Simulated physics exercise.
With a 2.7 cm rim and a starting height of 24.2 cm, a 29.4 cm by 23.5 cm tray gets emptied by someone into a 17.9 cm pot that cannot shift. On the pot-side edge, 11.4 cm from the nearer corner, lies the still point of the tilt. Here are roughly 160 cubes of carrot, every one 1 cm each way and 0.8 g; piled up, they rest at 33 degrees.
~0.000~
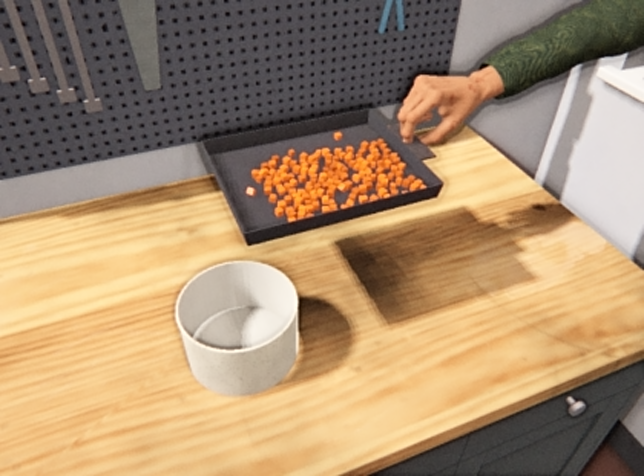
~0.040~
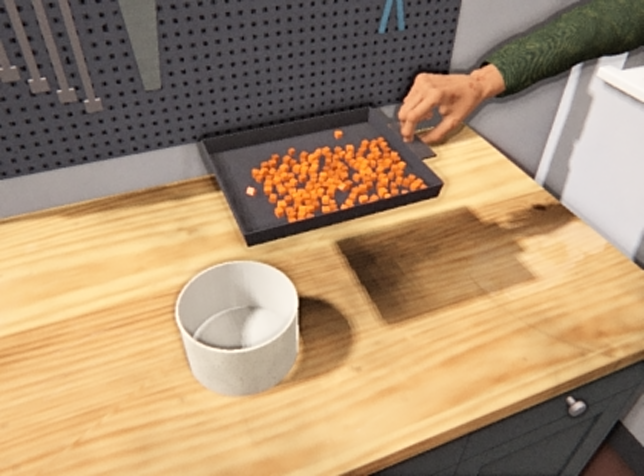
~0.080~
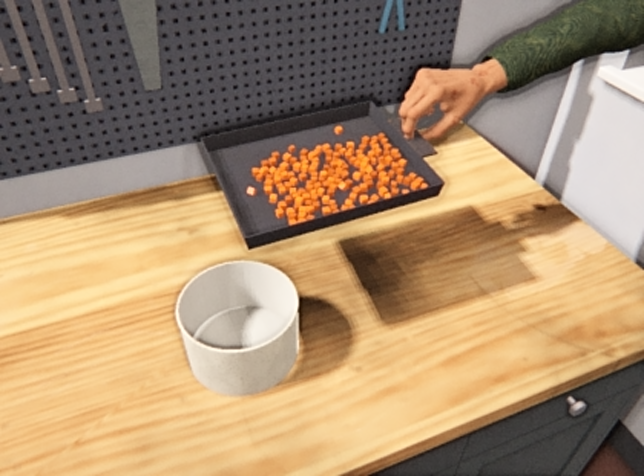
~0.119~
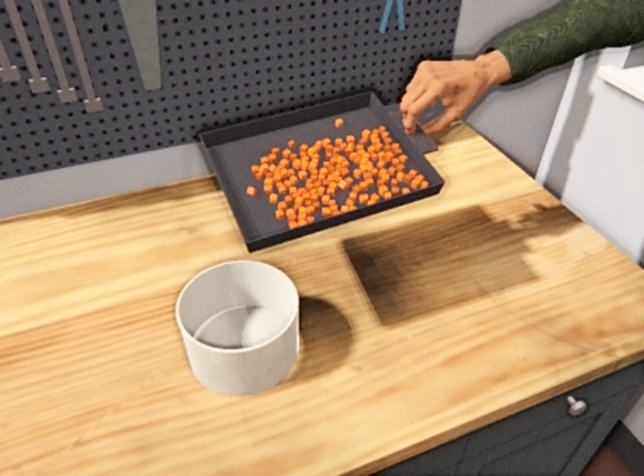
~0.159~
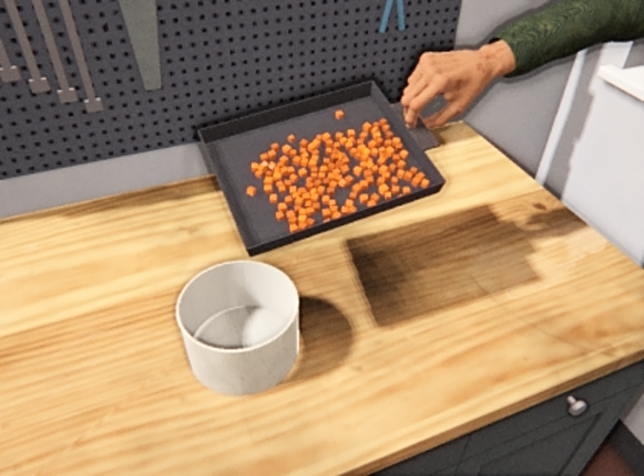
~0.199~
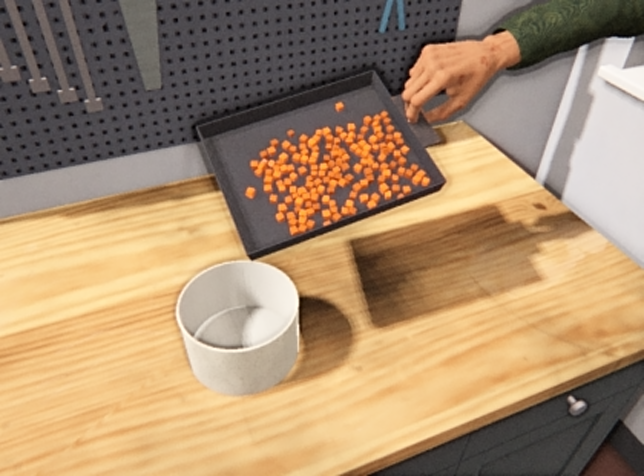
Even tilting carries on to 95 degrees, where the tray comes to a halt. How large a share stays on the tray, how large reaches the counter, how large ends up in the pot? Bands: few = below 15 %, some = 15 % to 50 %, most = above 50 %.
Tray: Few, counter: Some, pot: Most.
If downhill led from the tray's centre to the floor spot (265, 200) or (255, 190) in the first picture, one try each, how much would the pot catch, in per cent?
First try: Around 80 percent; second try: Around 20 percent.
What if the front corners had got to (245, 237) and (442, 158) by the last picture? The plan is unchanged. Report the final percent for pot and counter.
Pot: 90, counter: 5.
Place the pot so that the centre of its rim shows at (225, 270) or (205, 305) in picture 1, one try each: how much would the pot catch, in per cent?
First try about 40 per cent, second try about 10 per cent.
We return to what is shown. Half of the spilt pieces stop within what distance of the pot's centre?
Distance: Around 14 cm.
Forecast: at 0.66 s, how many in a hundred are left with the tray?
Estimate: About 90 percent.
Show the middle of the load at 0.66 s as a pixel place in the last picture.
At that time the load is centred around (307, 241).
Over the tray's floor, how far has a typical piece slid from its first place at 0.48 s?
By then it sits near 4 cm from where it began.
After 0.48 s, tilt 57 degrees; the tray holds 100 %, the pot 0 %.
After 0.66 s, tilt 82 degrees; the tray holds 90 %, the pot 0 %.
After 0.97 s, tilt 95 degrees; the tray holds 25 %, the pot 40 %.
At rest (2.4 s), tray 0 %, counter 40 %, pot 60 %.
